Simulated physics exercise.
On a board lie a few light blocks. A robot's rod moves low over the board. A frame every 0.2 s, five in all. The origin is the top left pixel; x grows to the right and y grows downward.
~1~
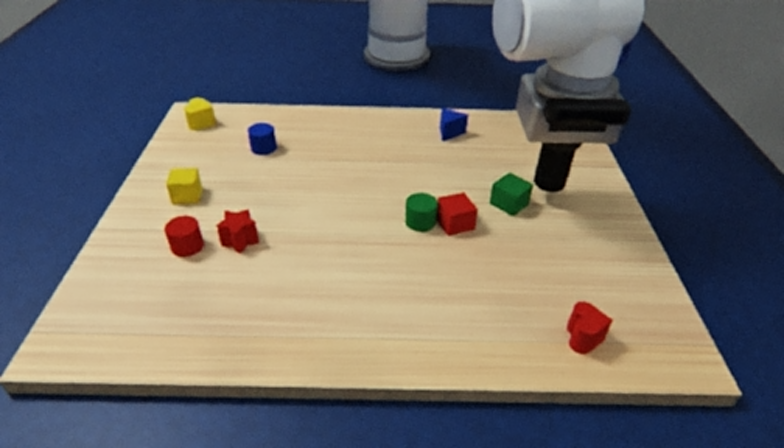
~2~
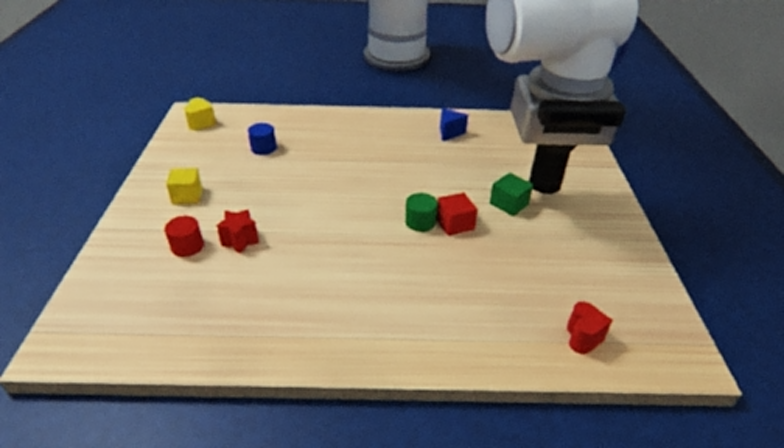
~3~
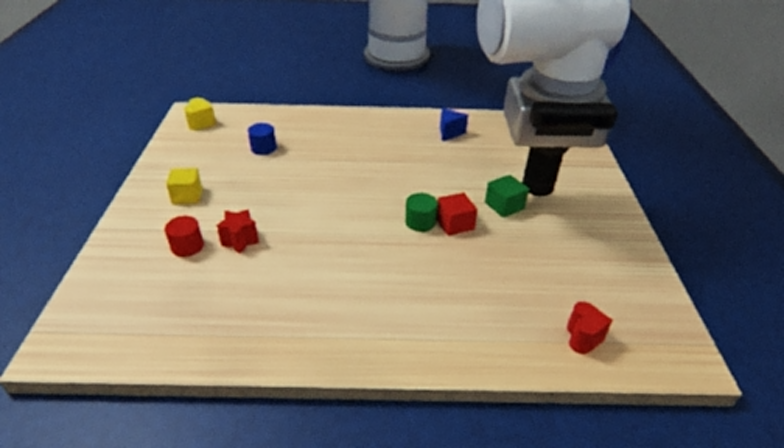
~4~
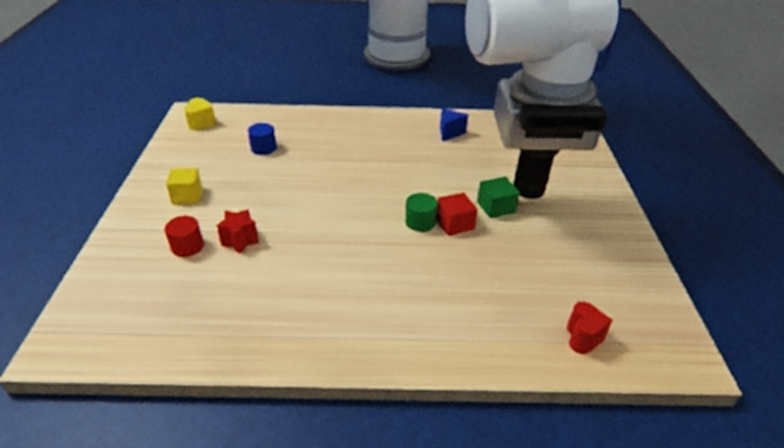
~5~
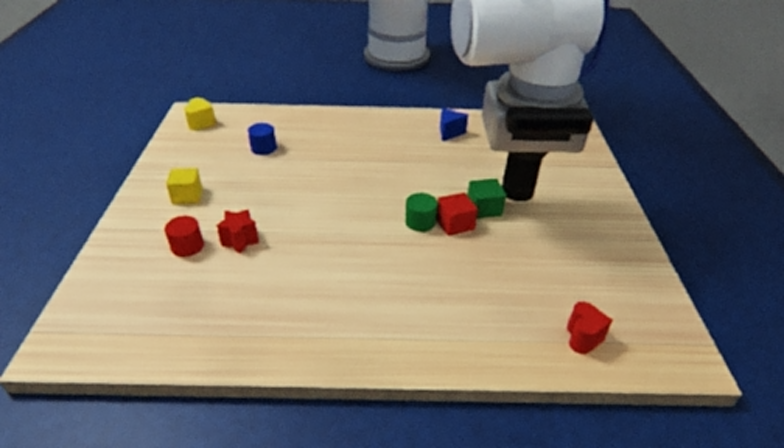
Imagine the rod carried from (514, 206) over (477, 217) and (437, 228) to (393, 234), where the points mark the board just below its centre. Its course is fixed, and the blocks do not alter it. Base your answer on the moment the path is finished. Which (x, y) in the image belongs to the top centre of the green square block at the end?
My best guess is (359, 215).
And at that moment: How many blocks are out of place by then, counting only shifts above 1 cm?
It moves three or more blocks.
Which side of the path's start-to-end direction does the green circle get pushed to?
It's going to go right.
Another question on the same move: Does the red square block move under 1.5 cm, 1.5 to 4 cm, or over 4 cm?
It is going to finish beyond 4 cm from where it is now.
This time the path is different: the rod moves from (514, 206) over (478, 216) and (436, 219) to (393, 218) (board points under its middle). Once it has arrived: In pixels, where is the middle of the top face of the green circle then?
Located at (333, 217).
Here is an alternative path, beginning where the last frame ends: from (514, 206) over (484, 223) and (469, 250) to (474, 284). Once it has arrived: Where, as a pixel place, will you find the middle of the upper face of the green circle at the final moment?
Final place: (381, 208).
What follows on the original path. One third of the way, rod (479, 204); green circle (387, 208); red square block (421, 213); green square block (448, 198).
Two thirds of the way, rod (438, 214); green circle (342, 213); red square block (376, 224), turned 15° clockwise; green square block (406, 209).
At the end, rod (393, 221); green circle (326, 213); red square block (334, 236), turned 25° anticlockwise; green square block (359, 215).
